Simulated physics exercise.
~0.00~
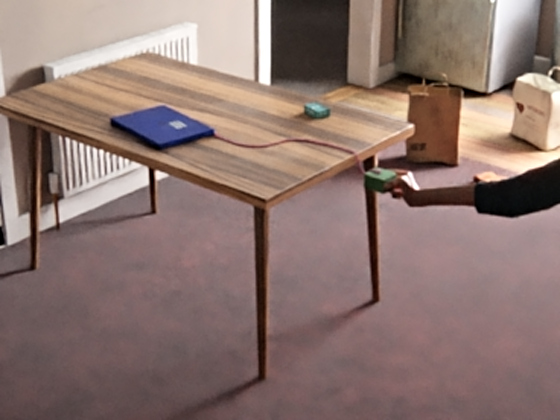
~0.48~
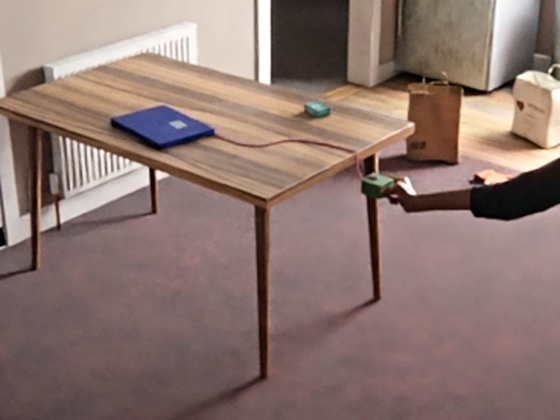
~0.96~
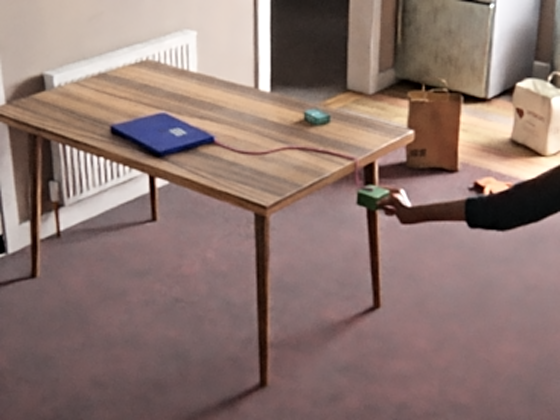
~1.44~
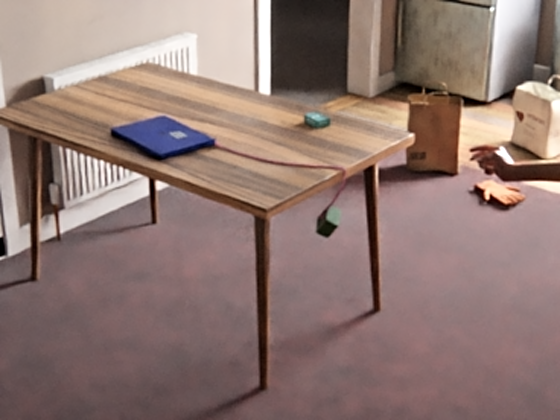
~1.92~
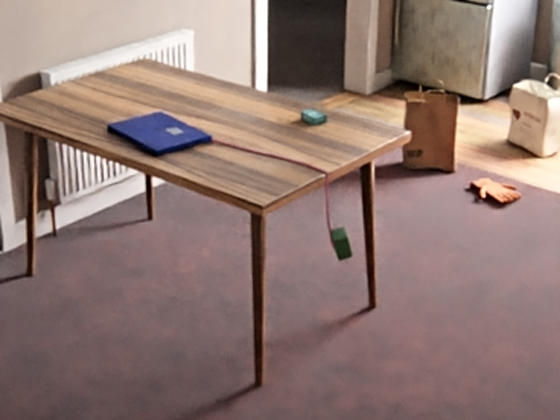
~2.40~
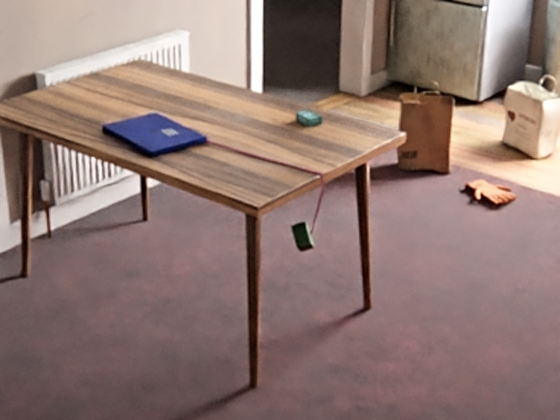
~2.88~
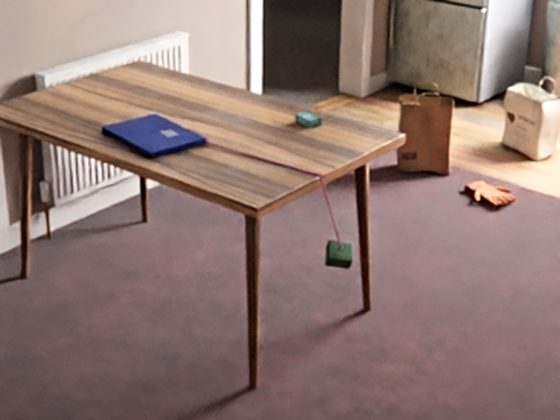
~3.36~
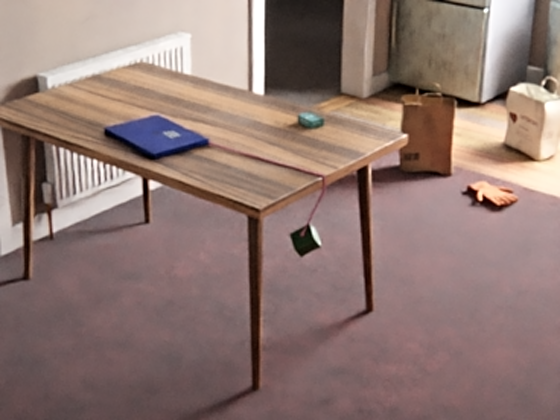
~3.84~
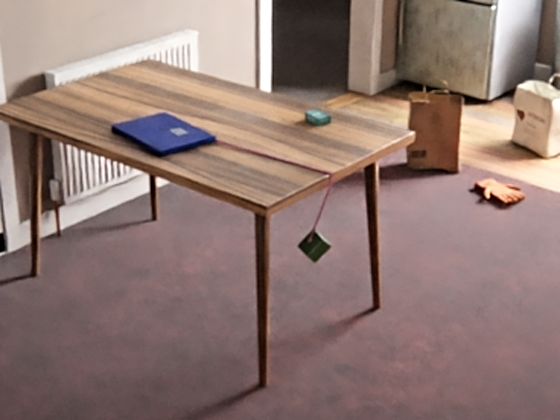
To begin with, a hand reaches in from the right and holds a green block just off the corner of a wooden table, with a reddish string running from it across the tabletop toward a flat blue laptop. A small turquoise box sits near the table's far edge. The hand lowers the block slightly, then lets go and draws back to the right. The block drops below the tabletop, swings left and right on the string, and turns as it moves. Finally, it still hangs in the air beneath the edge, while the laptop and turquoise box remain in place.
